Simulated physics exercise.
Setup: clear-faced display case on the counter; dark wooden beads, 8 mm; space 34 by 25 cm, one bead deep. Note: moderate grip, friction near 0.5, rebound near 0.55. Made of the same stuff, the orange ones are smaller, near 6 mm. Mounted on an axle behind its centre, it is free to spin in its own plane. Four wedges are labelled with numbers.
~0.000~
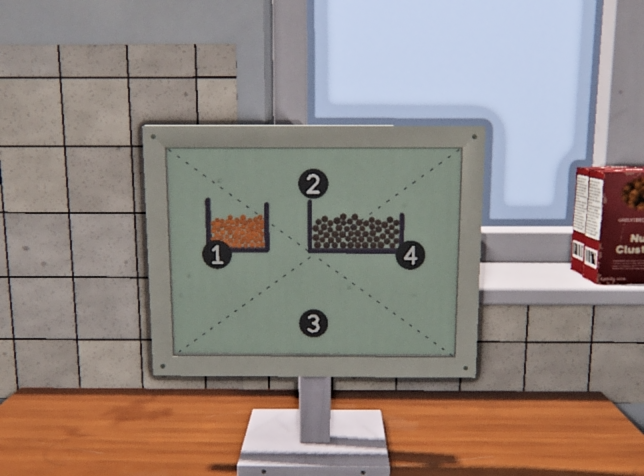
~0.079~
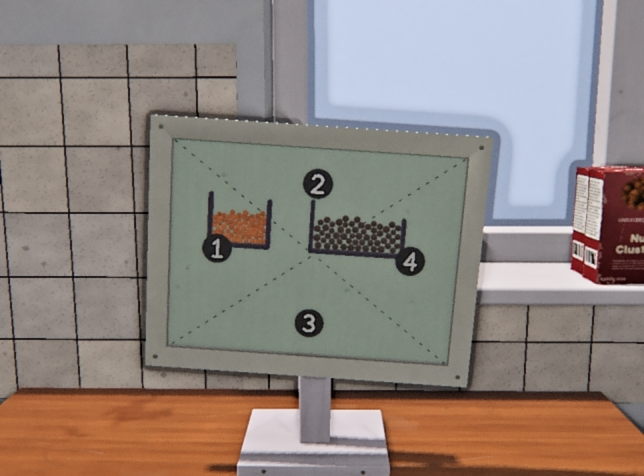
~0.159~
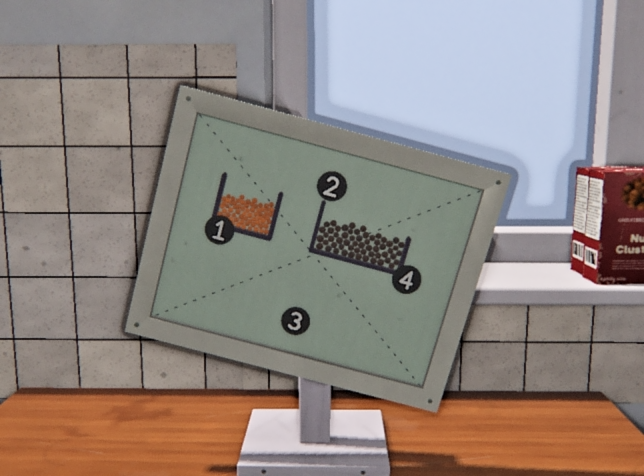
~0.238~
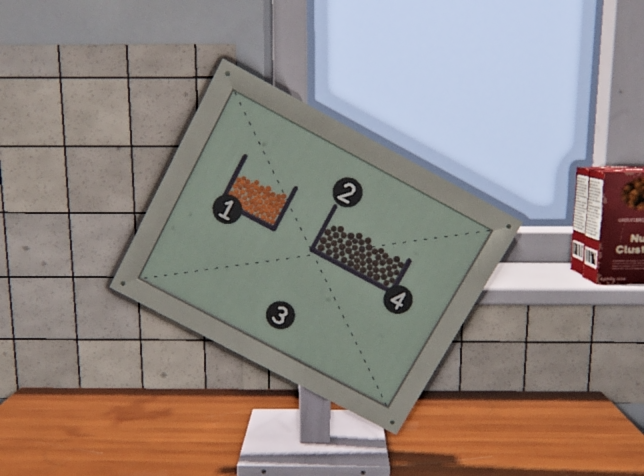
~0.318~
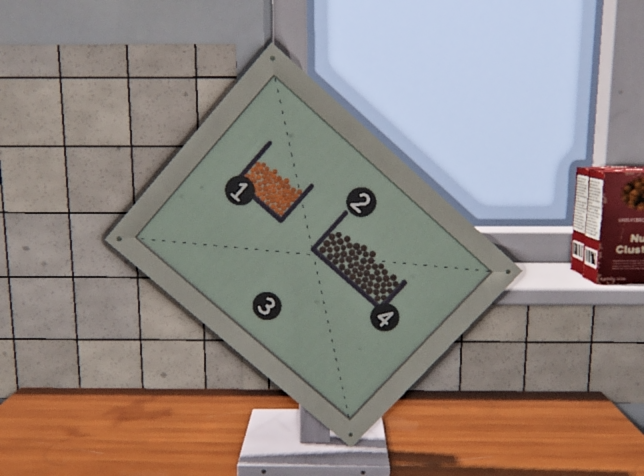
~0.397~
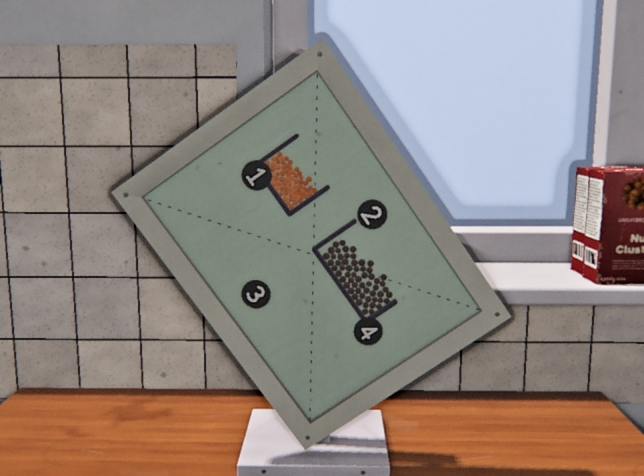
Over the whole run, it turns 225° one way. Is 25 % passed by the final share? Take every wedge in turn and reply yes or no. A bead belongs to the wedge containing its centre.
In turn: Wedge 1 yes, wedge 2 yes, wedge 3 no, wedge 4 no.
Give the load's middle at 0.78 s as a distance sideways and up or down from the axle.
Right by about 5 cm and below by about 5 cm.
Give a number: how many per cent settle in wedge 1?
Some 35 percent.
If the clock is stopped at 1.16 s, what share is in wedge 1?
I'd put it around 0 in a hundred.
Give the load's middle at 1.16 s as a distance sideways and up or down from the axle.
The middle sits around 7 cm left of it and 11 cm below it.
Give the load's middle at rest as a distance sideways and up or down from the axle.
Right: About 1 cm; below: About 15 cm.
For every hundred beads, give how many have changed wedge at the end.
Something near 75 per cent end up elsewhere.
After 0.78 s, it stands 119° clockwise; the beads' middle is 5 cm right of and 5 cm below the centre; no. 1, 35 %, no. 2, 35 %, no. 4, 30 %.
After 1.16 s, it stands 183° clockwise; the beads' middle is 7 cm left of and 11 cm below the centre; no. 2, 80 %, no. 4, 20 %.
After 1.48 s, it has come round 225° clockwise; the beads' middle is 10 cm left of and 6 cm below the centre; no. 2, 95 %, no. 4, 5 %.
At rest by 2.7 s, it has come round 225° clockwise; no. 1, 35 %, no. 2, 65 %, no. 3, 0 %, no. 4, 0 %.
